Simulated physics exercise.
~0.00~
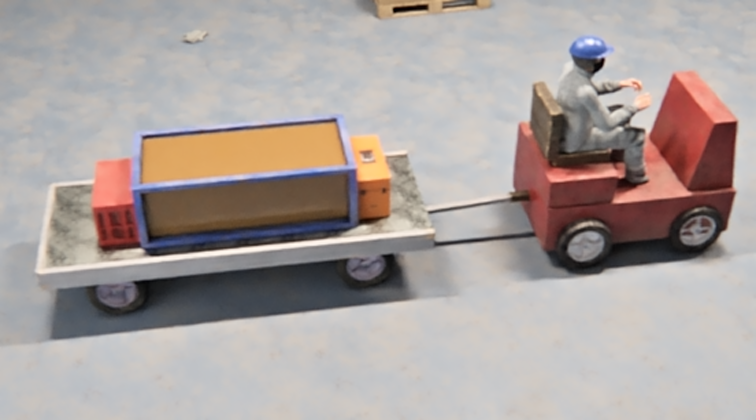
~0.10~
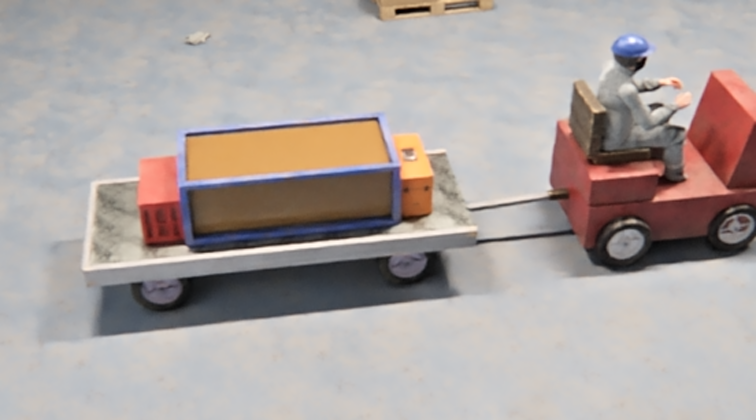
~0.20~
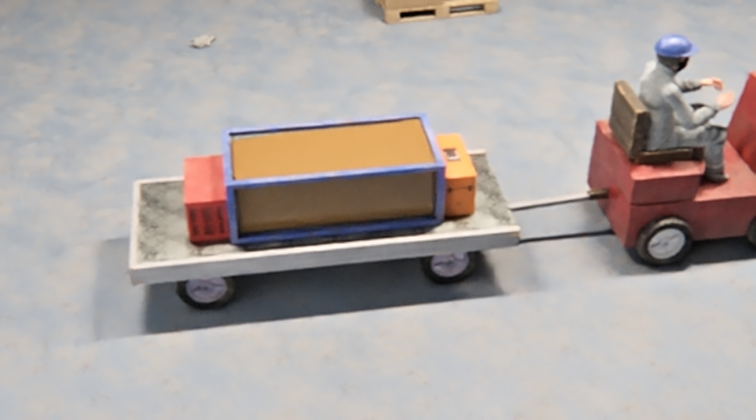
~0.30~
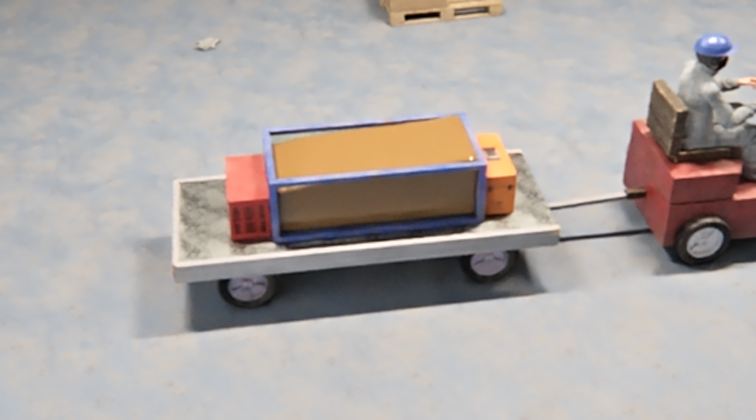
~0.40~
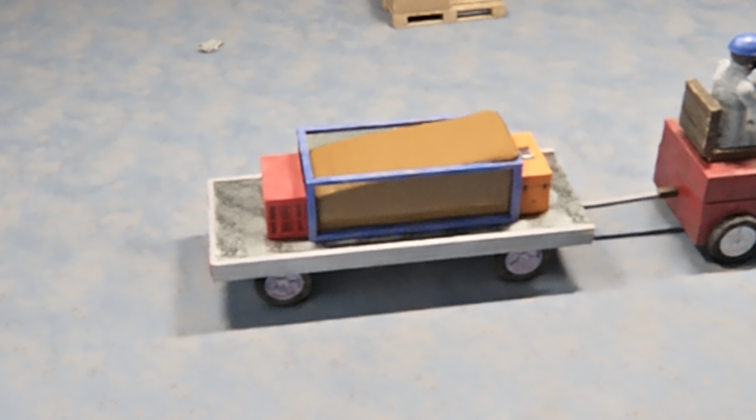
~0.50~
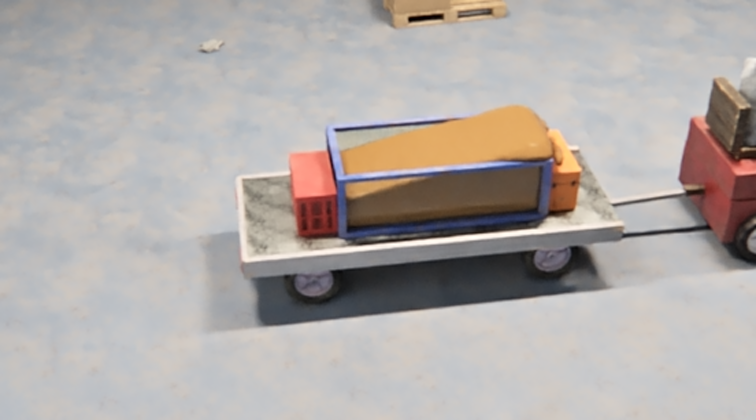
A red tractor with a driver in a blue cap pulls a pale flatbed trailer rightward across a mottled blue-grey floor, seen from above and to the side by a still camera. The trailer carries a lidless blue-framed tank of brown water between a red crate and an orange toolbox, with a wooden pallet behind. The tractor partly leaves view as the level water climbs toward the tank's front.
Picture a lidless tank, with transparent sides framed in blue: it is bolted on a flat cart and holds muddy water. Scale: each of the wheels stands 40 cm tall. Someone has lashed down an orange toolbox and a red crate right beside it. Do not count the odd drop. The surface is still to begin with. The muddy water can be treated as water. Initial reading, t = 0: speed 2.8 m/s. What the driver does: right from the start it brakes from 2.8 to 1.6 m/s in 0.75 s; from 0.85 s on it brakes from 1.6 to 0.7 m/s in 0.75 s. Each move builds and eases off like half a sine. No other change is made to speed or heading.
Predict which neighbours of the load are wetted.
Well, the orange toolbox is hit by the liquid and the red crate is not hit.
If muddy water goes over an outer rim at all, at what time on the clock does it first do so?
Looks like it happens close to 0.6 s in.
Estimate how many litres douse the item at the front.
I'd guess close to 22 litres land there.
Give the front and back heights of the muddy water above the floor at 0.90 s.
Around 54 cm toward the front, with 24 cm behind.
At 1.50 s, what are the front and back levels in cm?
Front 38 cm, back 32 cm.
After 0.90 s front 54 cm, middle 36 cm, back 24 cm above the floor; the loss stands at 7 per cent, over the front.
After 1.50 s front 39 cm, middle 36 cm, back 33 cm above the floor; the loss stands at 11 per cent, over the front.
After 2.10 s front 36 cm, middle 35 cm, back 35 cm above the floor; the loss stands at 12 per cent, over the front.
After 4.59 s the loss stands at 12 per cent, over the front; the orange toolbox has caught 22 litres and the red crate nothing.
